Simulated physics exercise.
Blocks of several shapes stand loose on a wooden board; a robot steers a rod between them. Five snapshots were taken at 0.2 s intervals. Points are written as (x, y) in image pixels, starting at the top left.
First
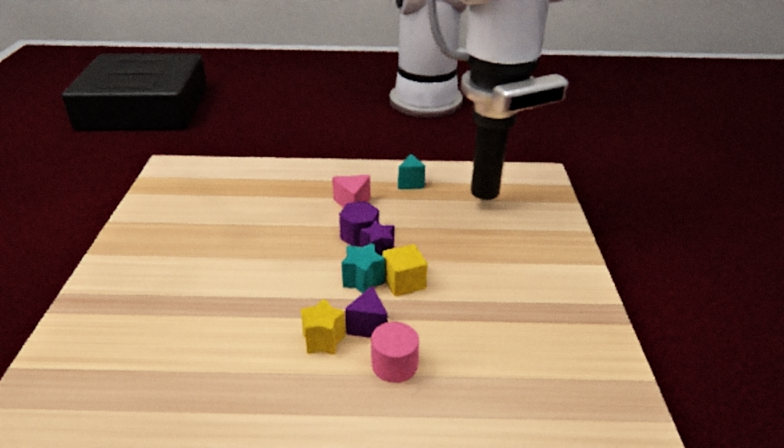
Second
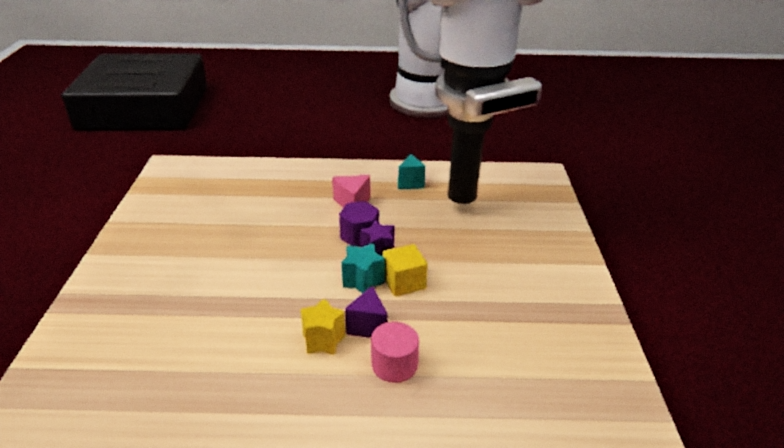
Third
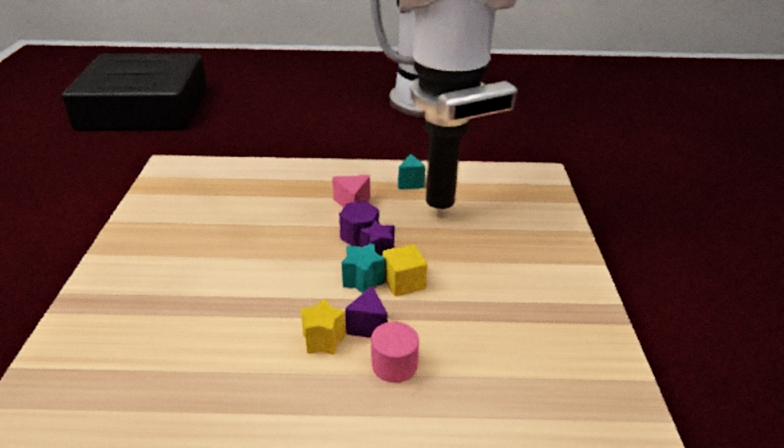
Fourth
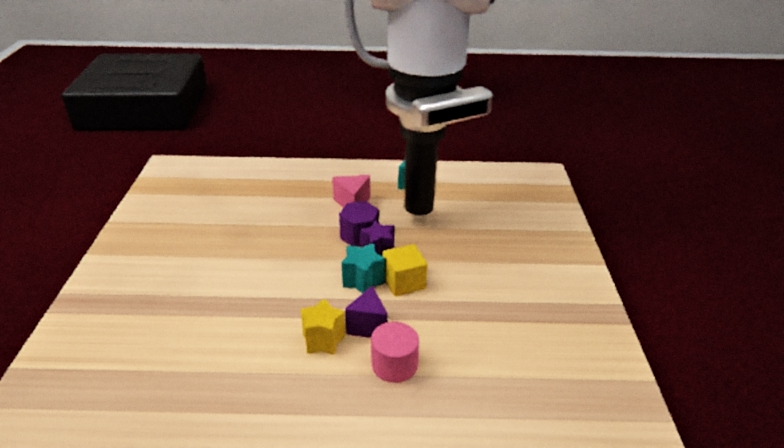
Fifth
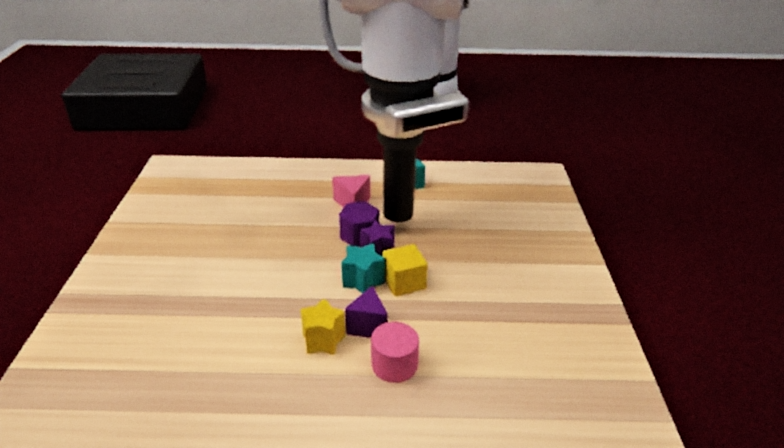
The footage shows a robot arm moving its black rod steadily leftward and slightly toward the viewer over a wooden board, passing in front of a turquoise block and nearing the purple blocks, while the scattered colored blocks stay still.
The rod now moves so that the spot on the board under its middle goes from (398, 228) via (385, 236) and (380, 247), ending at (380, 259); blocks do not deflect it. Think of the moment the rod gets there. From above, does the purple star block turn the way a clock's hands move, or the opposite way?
It spins against the clock.
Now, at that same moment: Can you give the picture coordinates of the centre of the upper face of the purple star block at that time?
That would be at about pixel (379, 254).
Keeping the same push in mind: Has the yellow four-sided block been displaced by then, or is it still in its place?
It ends up somewhere else.
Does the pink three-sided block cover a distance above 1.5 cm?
In short: No.
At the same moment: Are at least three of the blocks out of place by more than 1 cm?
Answer: Yes.
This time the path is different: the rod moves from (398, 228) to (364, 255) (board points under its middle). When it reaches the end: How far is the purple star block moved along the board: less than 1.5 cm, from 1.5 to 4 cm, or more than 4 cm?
It gets moved 1.5 to 4 cm.
On the path given first. Halfway along, rod (382, 228); purple six-sided block (346, 216), turned 30° clockwise; turquoise star block (362, 258); purple star block (378, 234), turned 15° anticlockwise.
At the end, rod (380, 245); pink three-sided block not moved; purple six-sided block (345, 217), turned 35° clockwise; turquoise star block (354, 270), turned 50° clockwise; purple star block (379, 254), turned 20° anticlockwise; yellow four-sided block (412, 266), turned 20° anticlockwise.
